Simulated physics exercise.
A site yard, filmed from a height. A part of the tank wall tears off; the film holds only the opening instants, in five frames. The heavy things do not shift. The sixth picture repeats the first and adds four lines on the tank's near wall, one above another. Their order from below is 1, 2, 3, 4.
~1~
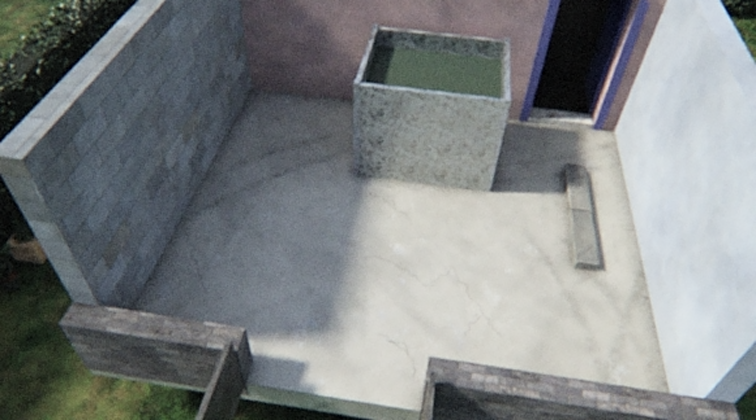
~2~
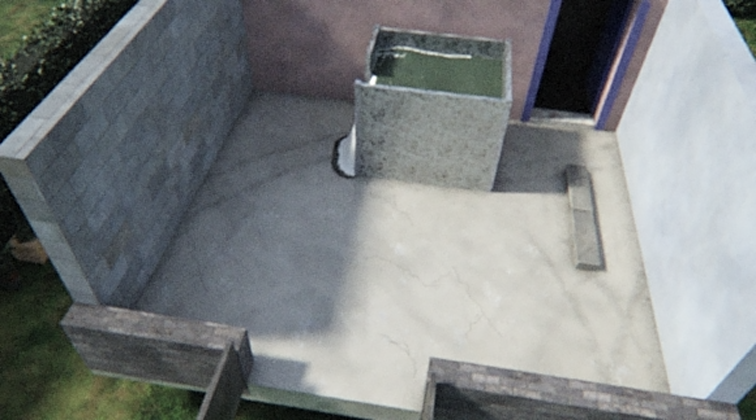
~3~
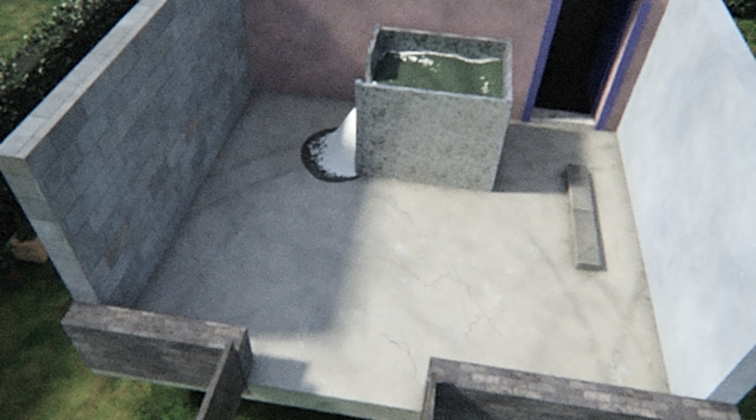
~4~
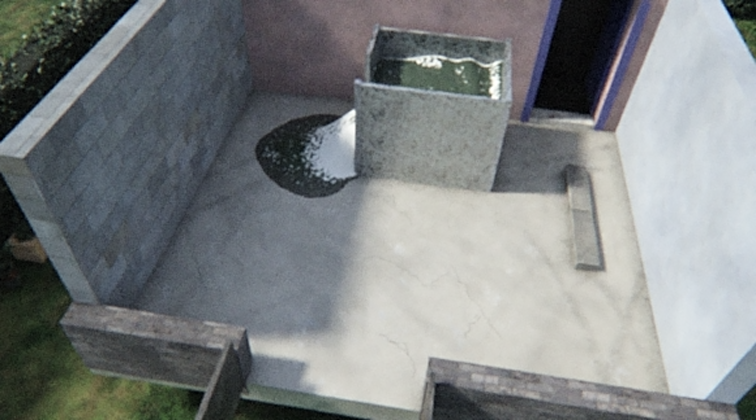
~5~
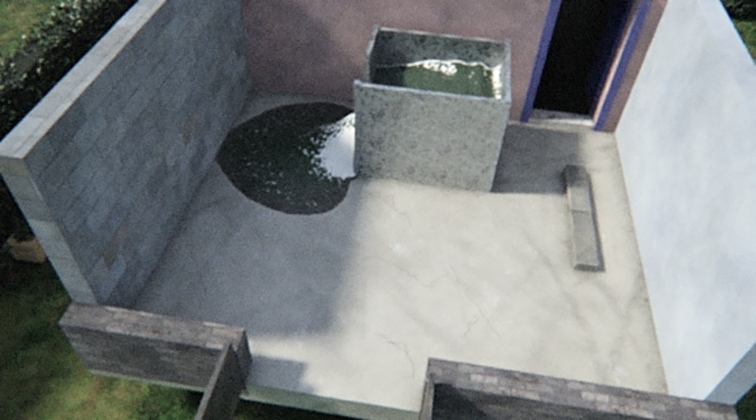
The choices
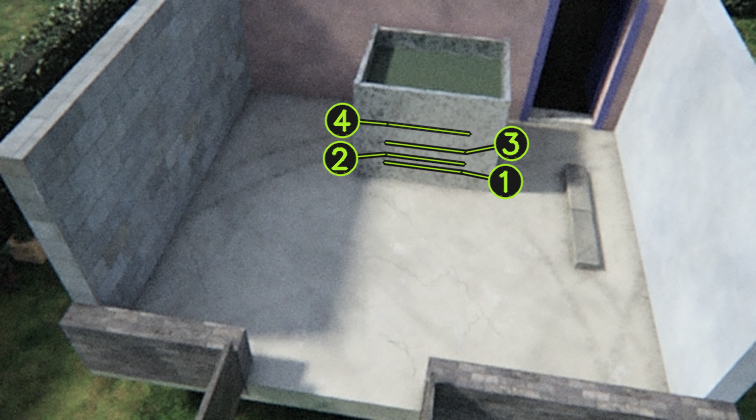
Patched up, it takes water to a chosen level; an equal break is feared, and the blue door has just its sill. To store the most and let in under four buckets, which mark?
It is 4.
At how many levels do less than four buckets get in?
All four.
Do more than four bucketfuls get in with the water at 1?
No, not at all.
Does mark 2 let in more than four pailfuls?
No, not at all.
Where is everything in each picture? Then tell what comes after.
Water in the tank at rest, its middle at (434, 79); foot of the blue doorway at (560, 125); open gate at (336, 339).
Water covers 1 % of the ground and shows as far out as (340, 147).
Water covers 3 % of the ground and shows as far out as (309, 144).
Water covers 8 % of the ground and shows as far out as (262, 153).
Water covers 14 % of the ground and shows as far out as (221, 148).
On the marked copy, 1 at (423, 167); 2 at (424, 159); 3 at (425, 147); 4 at (427, 128); from the bottom up 1, 2, 3, 4.
With 1, nothing gets over.
With 2, nothing gets over.
With 3, nothing gets over.
With 4, a bucket or two gets in.
